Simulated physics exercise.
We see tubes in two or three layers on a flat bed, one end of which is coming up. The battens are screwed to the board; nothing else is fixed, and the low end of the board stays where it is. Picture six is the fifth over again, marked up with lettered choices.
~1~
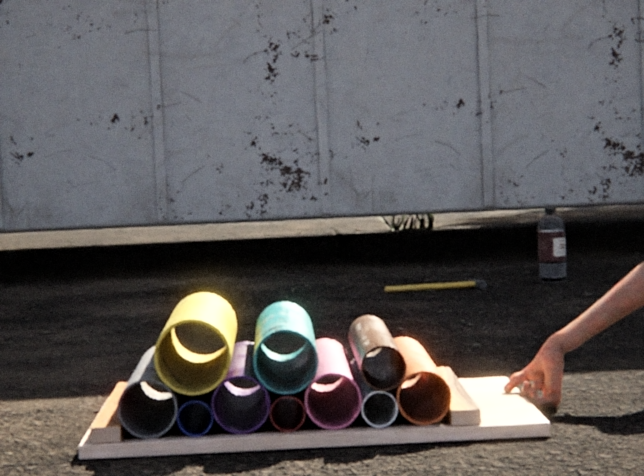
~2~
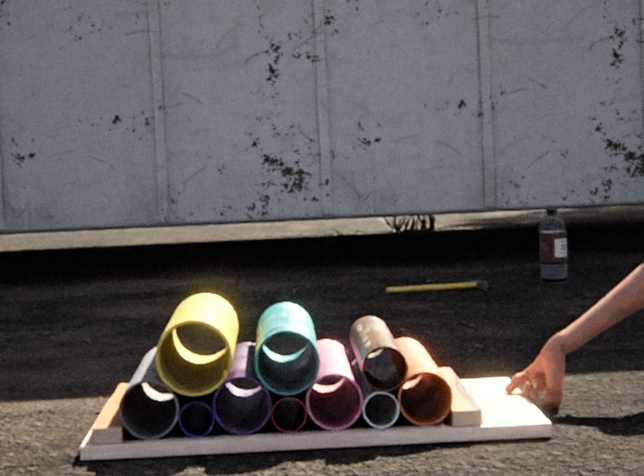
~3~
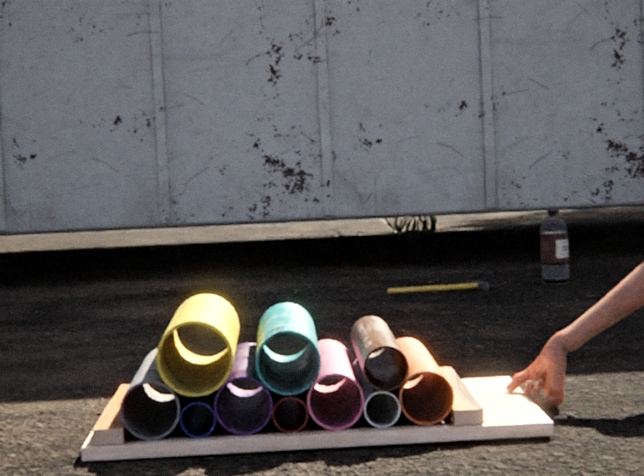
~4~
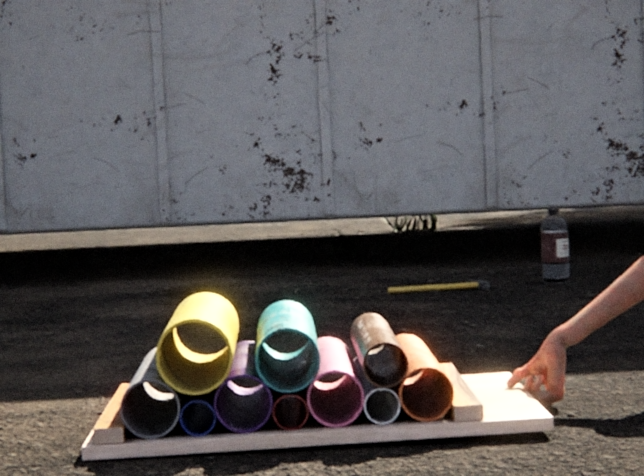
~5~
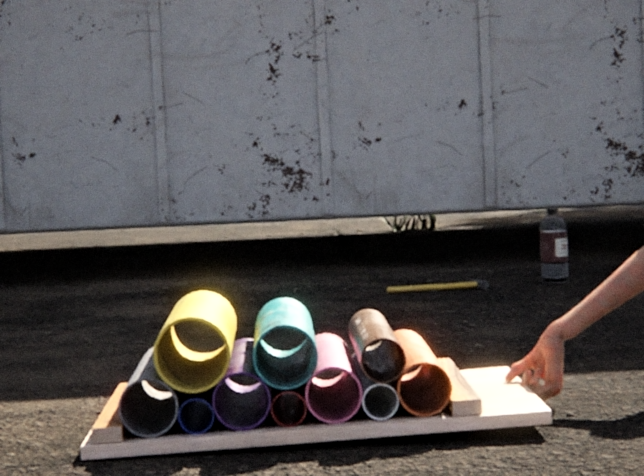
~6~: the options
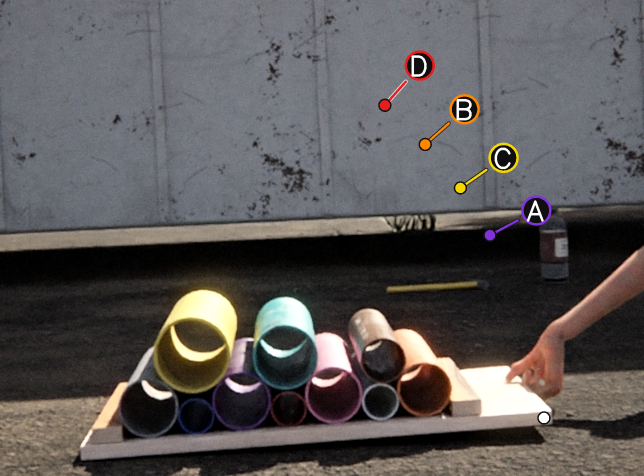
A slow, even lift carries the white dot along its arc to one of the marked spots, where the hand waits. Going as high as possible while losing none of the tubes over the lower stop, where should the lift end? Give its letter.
Raise it to B.
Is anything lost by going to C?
No, at C.
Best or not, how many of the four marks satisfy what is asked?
The number is three.
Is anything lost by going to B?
No.
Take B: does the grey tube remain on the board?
Yes, with B.
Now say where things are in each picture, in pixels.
Purple tube (241, 405); red tube (288, 414); pink tube (333, 401), in the first picture.
Pink tube (334, 401); white tube (381, 410), in the second picture.
Board (314, 408); white tube (382, 409); orange tube (426, 398); grey tube (150, 410), in the third picture.
Board (315, 405); grey tube (150, 409); blue tube (198, 418), in the fourth picture.
Board (313, 402); grey tube (149, 408); blue tube (196, 416), in the fifth picture.
On the marked copy, A at (490, 235); B at (425, 144); C at (460, 188); D at (385, 105); the white dot at (544, 418).
Following B. Soon after the start, board at 21°.
Later, board at 39°.
In the end, board at 39°, none over the low batten.
As for the rest, A none over the low batten; C none over the low batten; D six over the low batten.
